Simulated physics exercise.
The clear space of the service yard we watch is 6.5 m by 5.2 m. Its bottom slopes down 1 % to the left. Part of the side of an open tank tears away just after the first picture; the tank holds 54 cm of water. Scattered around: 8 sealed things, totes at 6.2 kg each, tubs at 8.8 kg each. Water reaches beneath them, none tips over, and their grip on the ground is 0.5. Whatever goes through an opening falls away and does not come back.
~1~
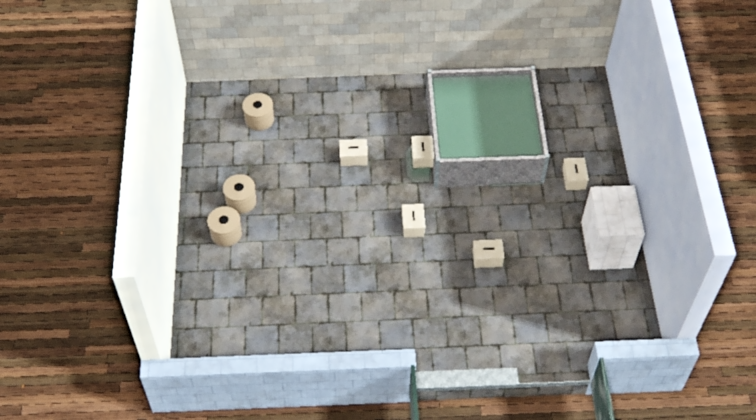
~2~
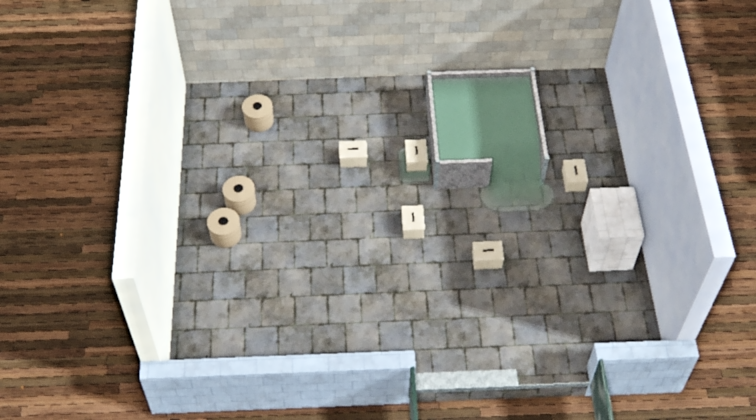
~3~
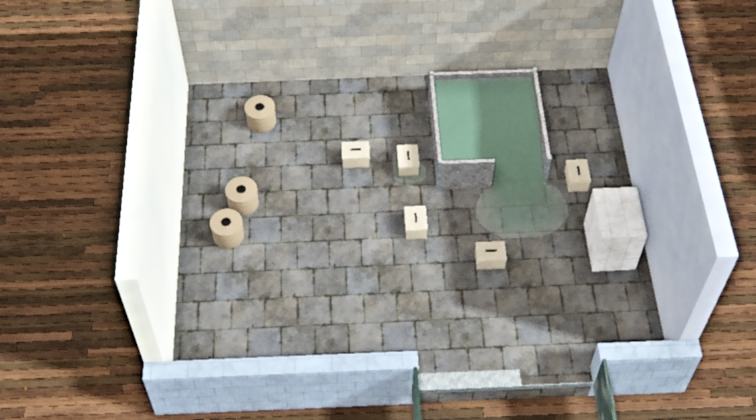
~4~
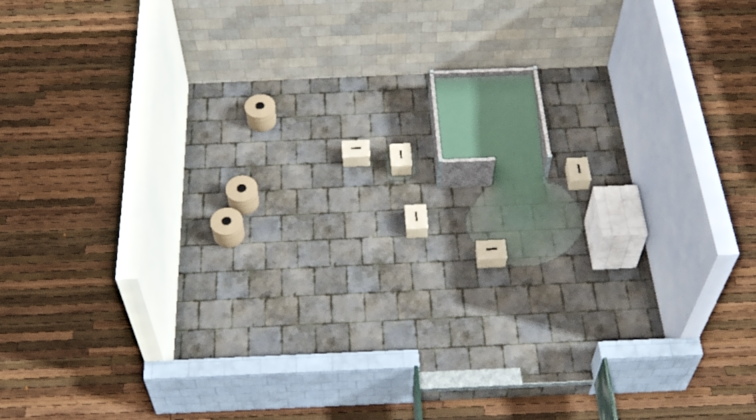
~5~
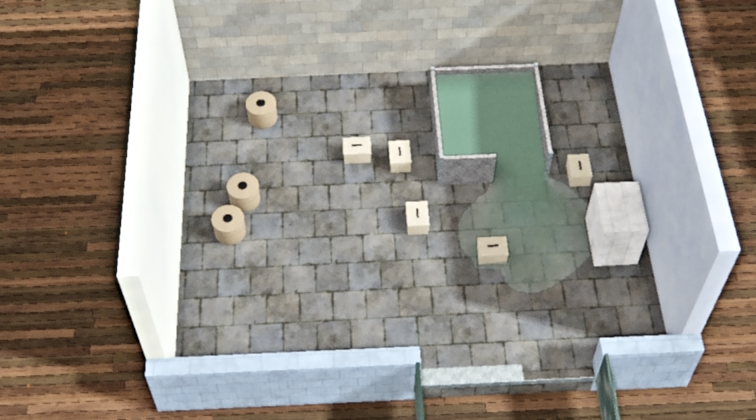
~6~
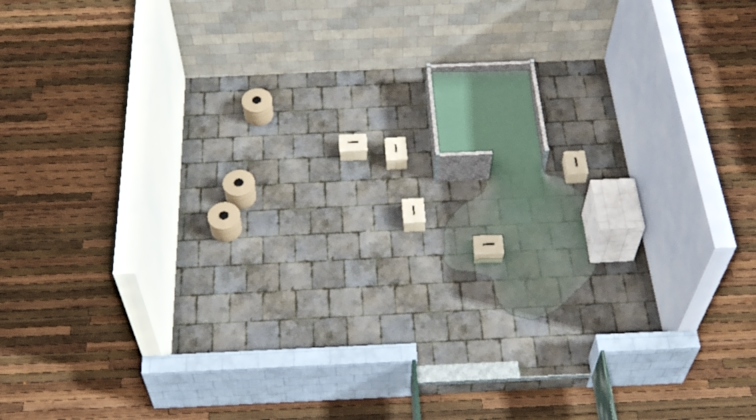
A walled yard of grey paving, set on brown wood, is seen from high above its open front by a camera that wavers slightly. Three tan tubs stand at left, with five cream boxes around a green-filled tank at back right and a white block beside the right wall. The tank's front opens at its right, green water fans forward around the boxes, and the nearest box slides a little left, slowing.
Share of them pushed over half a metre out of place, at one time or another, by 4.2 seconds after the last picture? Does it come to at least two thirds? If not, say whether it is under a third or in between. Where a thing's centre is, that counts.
Result: The lowest band.
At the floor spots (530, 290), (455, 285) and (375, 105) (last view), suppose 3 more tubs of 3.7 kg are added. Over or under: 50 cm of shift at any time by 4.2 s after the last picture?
Result, in sequence: Above the mark / above the mark / below the mark.
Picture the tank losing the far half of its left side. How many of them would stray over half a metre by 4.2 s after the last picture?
Result: 4 of them.
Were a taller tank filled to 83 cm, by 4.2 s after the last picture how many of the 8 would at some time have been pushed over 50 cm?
In that case the number is 1.
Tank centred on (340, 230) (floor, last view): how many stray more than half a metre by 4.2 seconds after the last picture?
So the tally would be 0.
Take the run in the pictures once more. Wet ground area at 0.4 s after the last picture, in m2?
Wet area: Approx. 8.5 m2.
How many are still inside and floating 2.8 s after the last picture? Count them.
Just then, the number is 0.
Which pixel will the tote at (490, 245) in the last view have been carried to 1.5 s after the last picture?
Look for it near (432, 367).
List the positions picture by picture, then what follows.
The first picture shows a tote at (423, 147) rests on the ground; a tote at (489, 249), on the bottom; water covers 2.5 m2; 0 of 8 have shifted.
The second picture shows a tote at (416, 151), on the bottom, 9 cm from its start; a tote at (489, 251), on the bottom; 3.0 m2 under water; 1 of 8 have shifted.
The third picture shows a tote at (408, 156) rests on the ground, 24 cm from its start; a tote at (491, 251), on the bottom; 3.5 m2 under water; 1 of 8 have shifted.
The fourth picture shows a tote at (401, 155) rests on the ground, 35 cm from its start; a tote at (492, 249) rests on the ground; 4.3 m2 under water; 1 of 8 have shifted.
The fifth picture shows a tote at (400, 152) rests on the ground, 38 cm from its start; a tote at (493, 246), on the bottom; 5.1 m2 under water; 1 of 8 have shifted.
The sixth picture shows a tote at (396, 149) rests on the ground, 38 cm from its start; a tote at (489, 245) rests on the ground; water covers 6.0 m2; 1 of 8 have shifted.
Then, 0.4 s after the last picture 0 of 8 are over 50 cm from their spots; 0 afloat.
Then, 1.5 s after the last picture 1 of 8 are over 50 cm from their spots; 0 afloat.
Then, 2.8 s after the last picture 1 of 8 are over 50 cm from their spots; 0 afloat.
Then, 4.2 s after the last picture 1 of 8 are over 50 cm from their spots, and 1 have been at some point; 0 afloat.
